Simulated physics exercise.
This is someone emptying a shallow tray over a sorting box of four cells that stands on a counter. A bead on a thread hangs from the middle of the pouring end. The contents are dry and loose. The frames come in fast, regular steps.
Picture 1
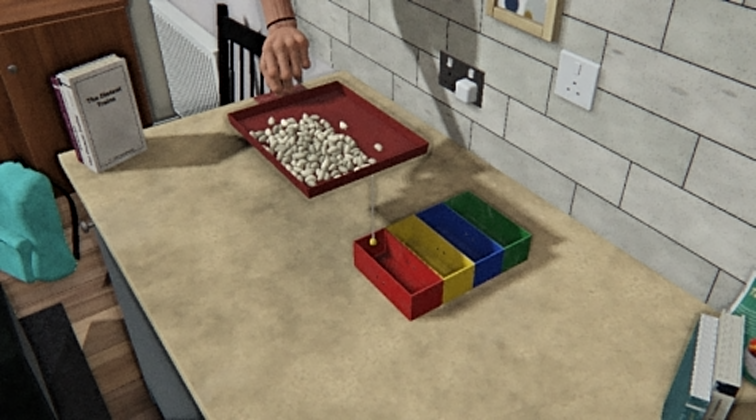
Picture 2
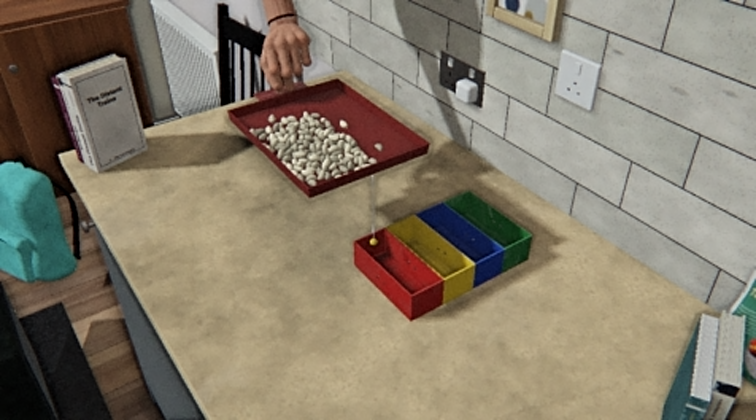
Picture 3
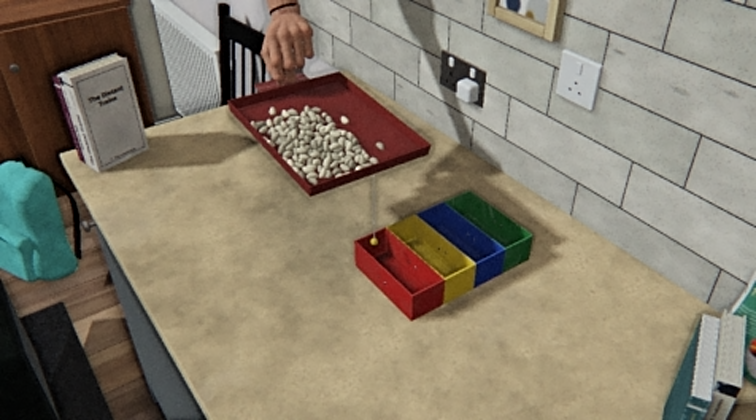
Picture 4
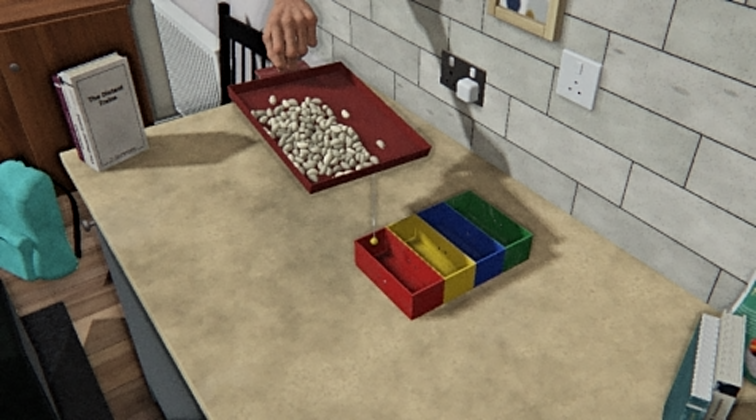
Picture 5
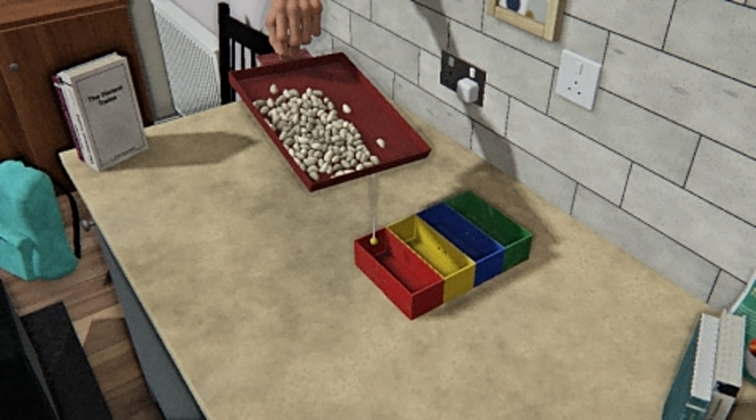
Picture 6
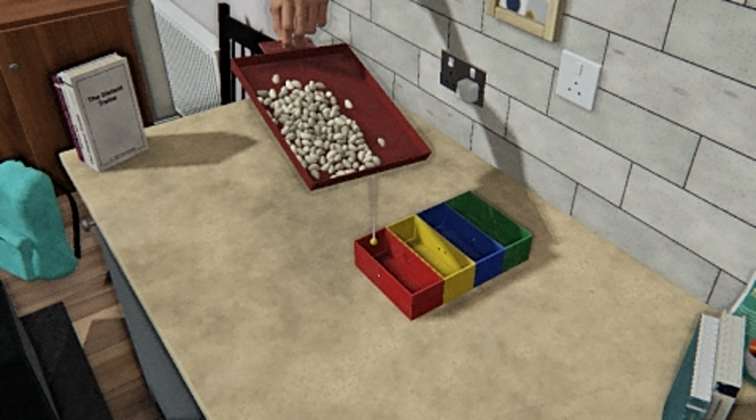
A hand raises the far end of a red tray of white beans above a counter.
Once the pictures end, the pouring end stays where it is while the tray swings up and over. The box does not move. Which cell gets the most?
The yellow cell gets the most.
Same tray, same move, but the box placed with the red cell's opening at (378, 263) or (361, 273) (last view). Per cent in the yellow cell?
Roughly 40 per cent, and 20 per cent.
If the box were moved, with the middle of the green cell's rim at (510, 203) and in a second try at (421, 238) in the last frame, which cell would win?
First red, then the green cell.
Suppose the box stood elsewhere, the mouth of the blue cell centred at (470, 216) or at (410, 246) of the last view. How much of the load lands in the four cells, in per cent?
The first gives 80 %, the second 100 %.
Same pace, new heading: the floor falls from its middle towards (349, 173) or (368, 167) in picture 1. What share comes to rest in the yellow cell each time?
First some 0, then 20 per cent.
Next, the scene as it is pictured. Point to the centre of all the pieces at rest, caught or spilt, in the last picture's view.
Near (428, 270).
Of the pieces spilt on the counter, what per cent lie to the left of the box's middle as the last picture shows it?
Roughly 70 in a hundred.
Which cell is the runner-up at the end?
In second place: Red.
Soon after the last picture, tray tipped steeply; nearly all on the tray; a stray few in the yellow cell; a small part falling or outside the box.
A little later, tray tipped past a quarter turn; about a third on the tray; about a quarter in the yellow cell; a small part in the blue cell; a small part in the red cell; about a quarter falling or outside the box.
Later still, tray tipped past a quarter turn; about half in the yellow cell; about a quarter in the red cell; a small part in the blue cell; a small part falling or outside the box.
At rest, tray tipped past a quarter turn; about half in the yellow cell; about a quarter in the red cell; a small part in the blue cell; none in the green cell; a small part outside the box.
